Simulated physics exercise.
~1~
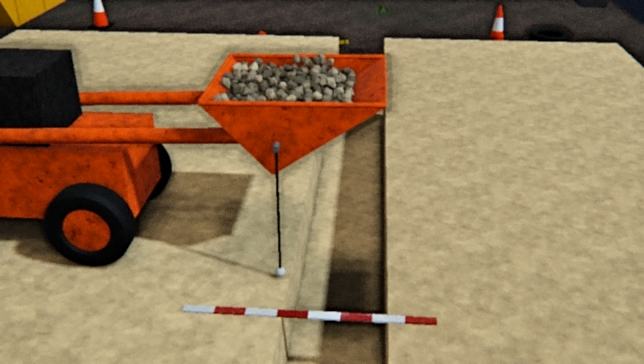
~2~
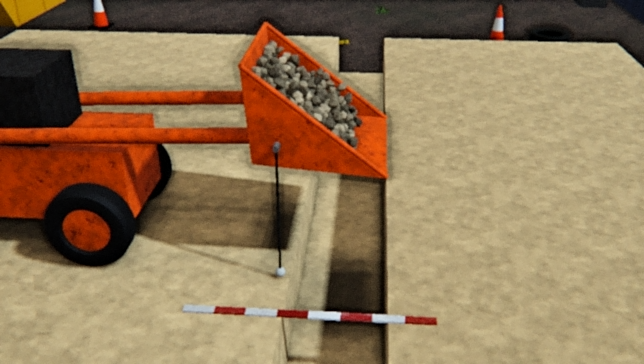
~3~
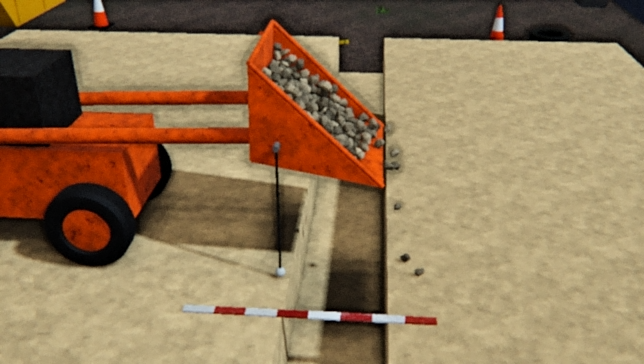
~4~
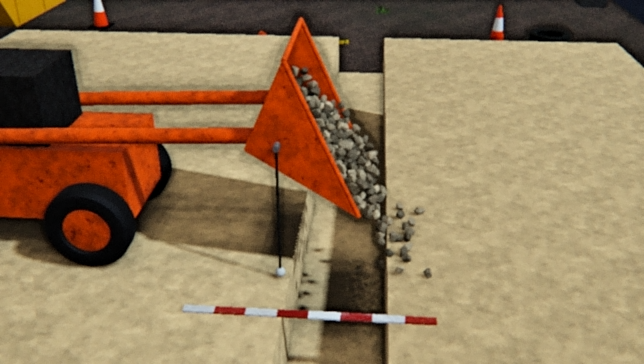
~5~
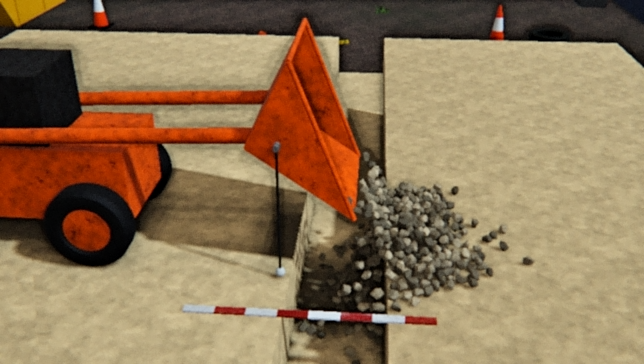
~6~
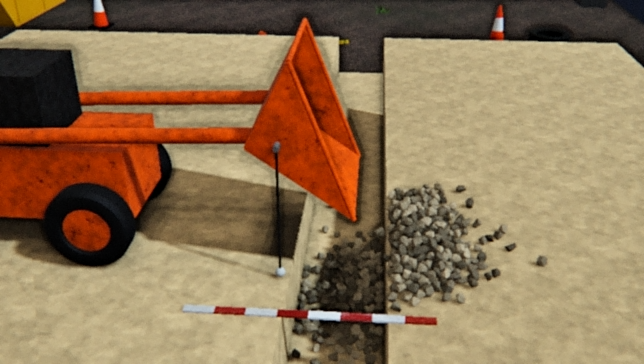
On a pale, sandy site with a narrow trench, an orange loader tipped its raised bucket of grey stones forward in stages until they spilled out, leaving the bucket empty and the stones split between the trench and a heap on its right side.
